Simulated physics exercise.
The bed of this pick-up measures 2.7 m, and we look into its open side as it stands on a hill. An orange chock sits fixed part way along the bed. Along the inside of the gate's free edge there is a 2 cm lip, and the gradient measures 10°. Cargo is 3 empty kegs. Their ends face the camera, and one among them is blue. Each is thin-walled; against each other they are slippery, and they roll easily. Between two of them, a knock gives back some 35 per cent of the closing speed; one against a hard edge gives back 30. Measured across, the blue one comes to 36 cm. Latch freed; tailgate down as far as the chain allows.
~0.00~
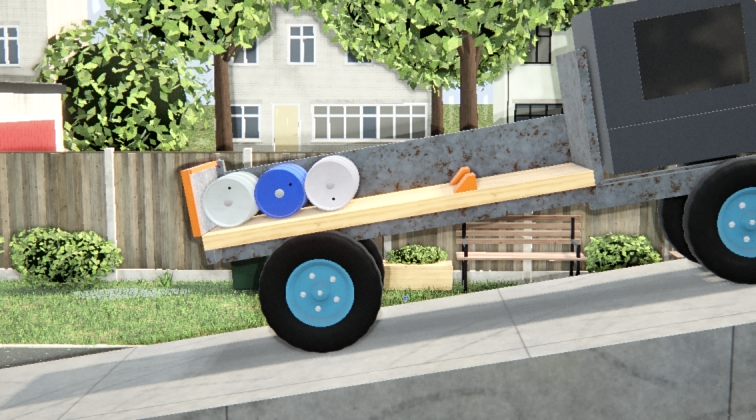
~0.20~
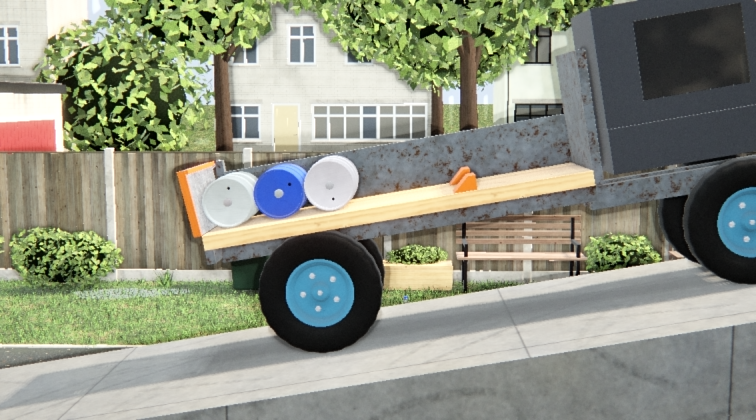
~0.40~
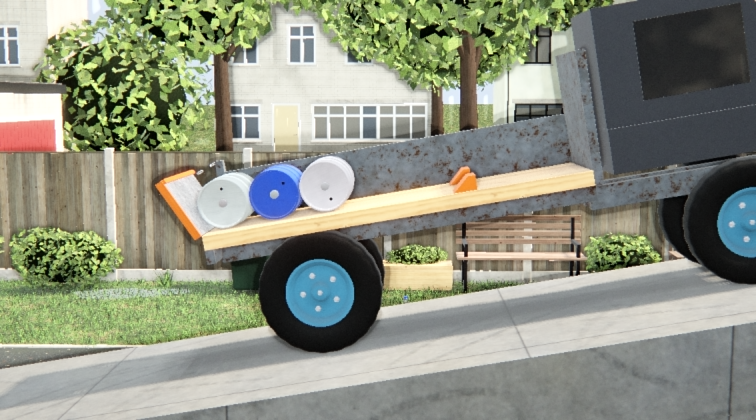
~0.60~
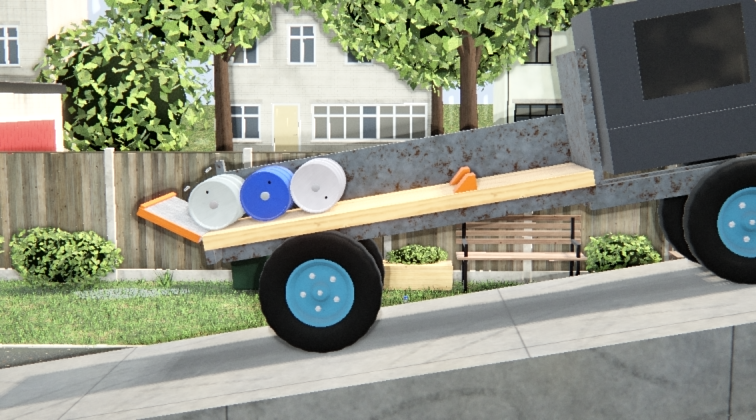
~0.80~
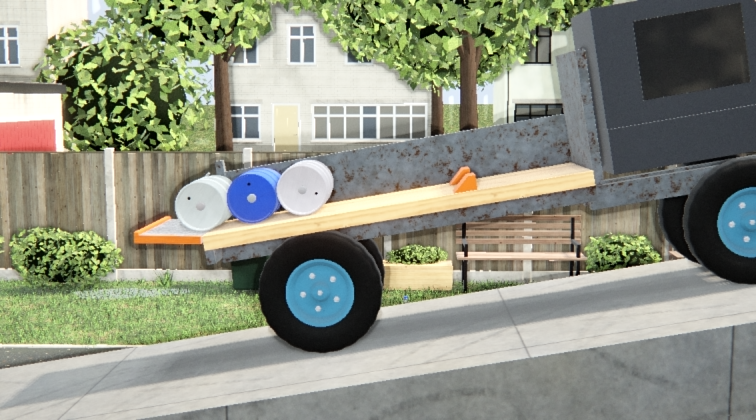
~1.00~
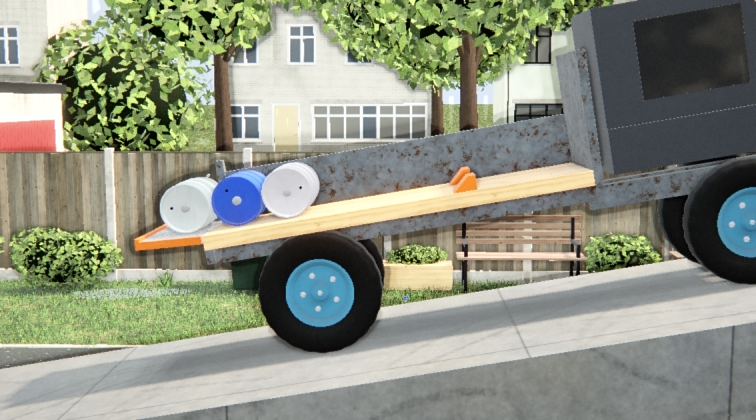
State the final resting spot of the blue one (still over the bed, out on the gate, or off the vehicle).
The blue one rests off the vehicle.
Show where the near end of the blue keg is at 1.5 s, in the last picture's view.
Around pixel (186, 209).
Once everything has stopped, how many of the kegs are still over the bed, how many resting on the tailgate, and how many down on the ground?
Counts in the order asked: 0, 0, 3.
Then, 1.5 s in, blue is on the gate, 10 cm past the hinge, rolling left; 0 out so far.
Then, 2.1 s in, blue is dropping off the gate; 2 out so far.
In the end (4.1 s), blue is out on the ground; 3 out so far.
